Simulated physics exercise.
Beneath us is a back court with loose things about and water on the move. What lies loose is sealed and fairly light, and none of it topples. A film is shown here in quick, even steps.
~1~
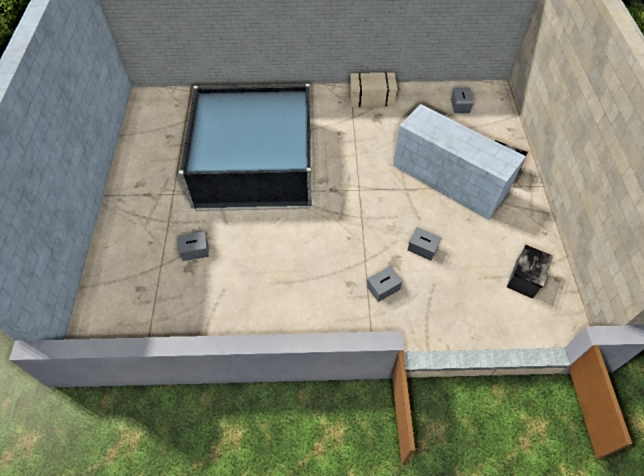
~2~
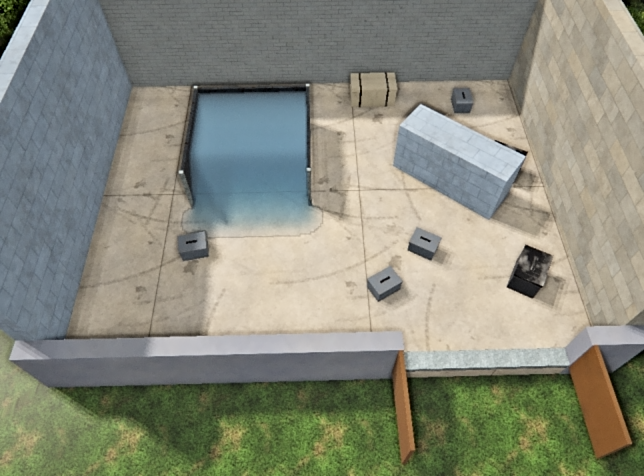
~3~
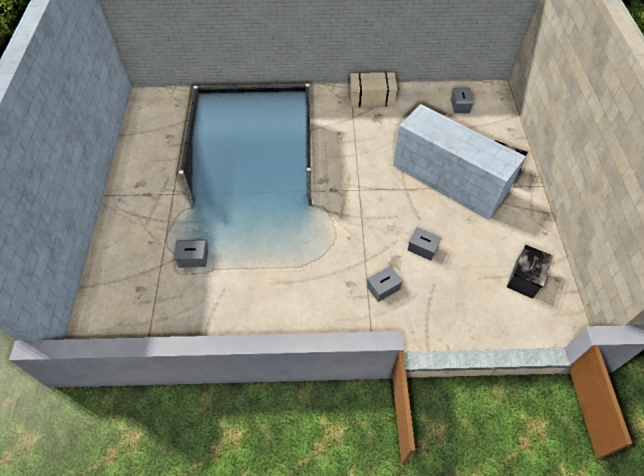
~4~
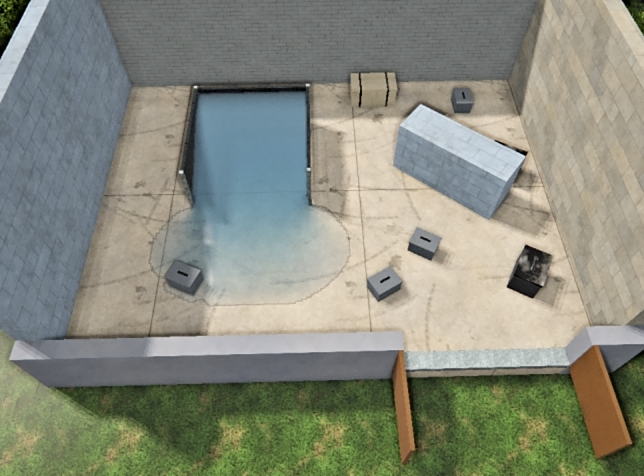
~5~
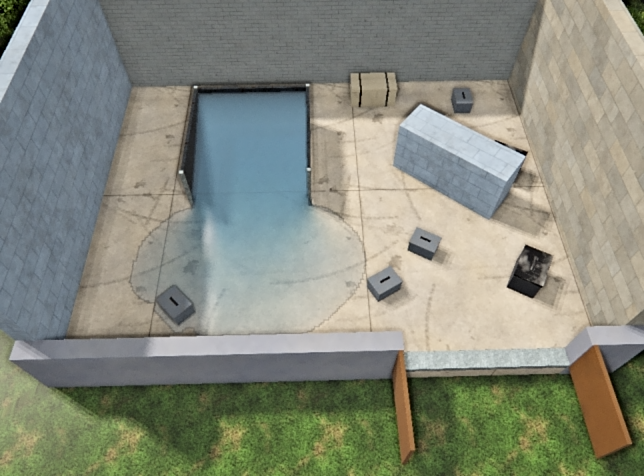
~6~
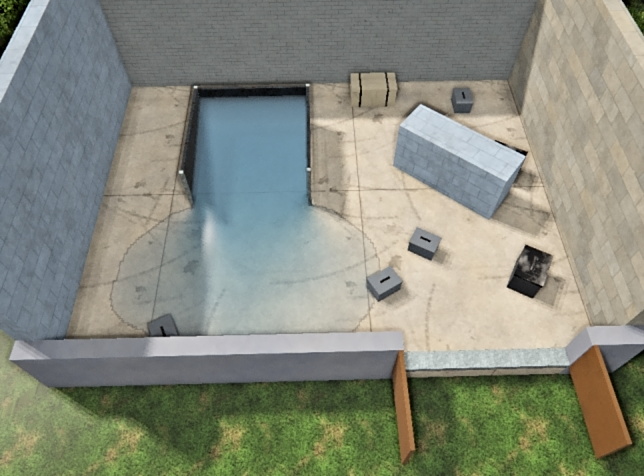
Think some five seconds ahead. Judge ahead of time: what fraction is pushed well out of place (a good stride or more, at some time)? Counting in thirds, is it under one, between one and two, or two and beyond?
The part that gets shoved well aside lies in the middle band.
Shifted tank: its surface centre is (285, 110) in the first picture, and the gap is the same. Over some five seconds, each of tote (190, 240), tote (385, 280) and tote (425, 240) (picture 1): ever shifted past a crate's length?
Well, the first one got driven a long way, the second got driven a long way, and the third got driven a long way.
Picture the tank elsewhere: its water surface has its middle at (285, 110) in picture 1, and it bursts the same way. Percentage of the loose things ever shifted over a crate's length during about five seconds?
I'd put it close to 60 percent.
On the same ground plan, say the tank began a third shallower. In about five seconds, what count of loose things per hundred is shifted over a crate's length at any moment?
My figure is 60 percent.
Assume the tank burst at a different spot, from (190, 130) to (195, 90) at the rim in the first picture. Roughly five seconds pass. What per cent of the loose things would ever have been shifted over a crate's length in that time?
About 60 %.
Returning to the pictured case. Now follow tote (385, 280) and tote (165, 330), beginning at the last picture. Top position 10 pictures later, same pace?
I'd say around (543, 351) for the first and around (63, 306) for the second.
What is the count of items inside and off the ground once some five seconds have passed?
It adds up to 2.
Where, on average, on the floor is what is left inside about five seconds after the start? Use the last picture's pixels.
Roughly at (407, 132).
A moment on, 1 of 7 are well off their spots; 1 afloat.
Next, 2 of 7 are well off their spots; 2 afloat.
Later, 4 of 7 are well off their spots; 2 afloat.
In the end, 4 of 7 are well off their spots, and 4 have been at some point; 2 afloat.
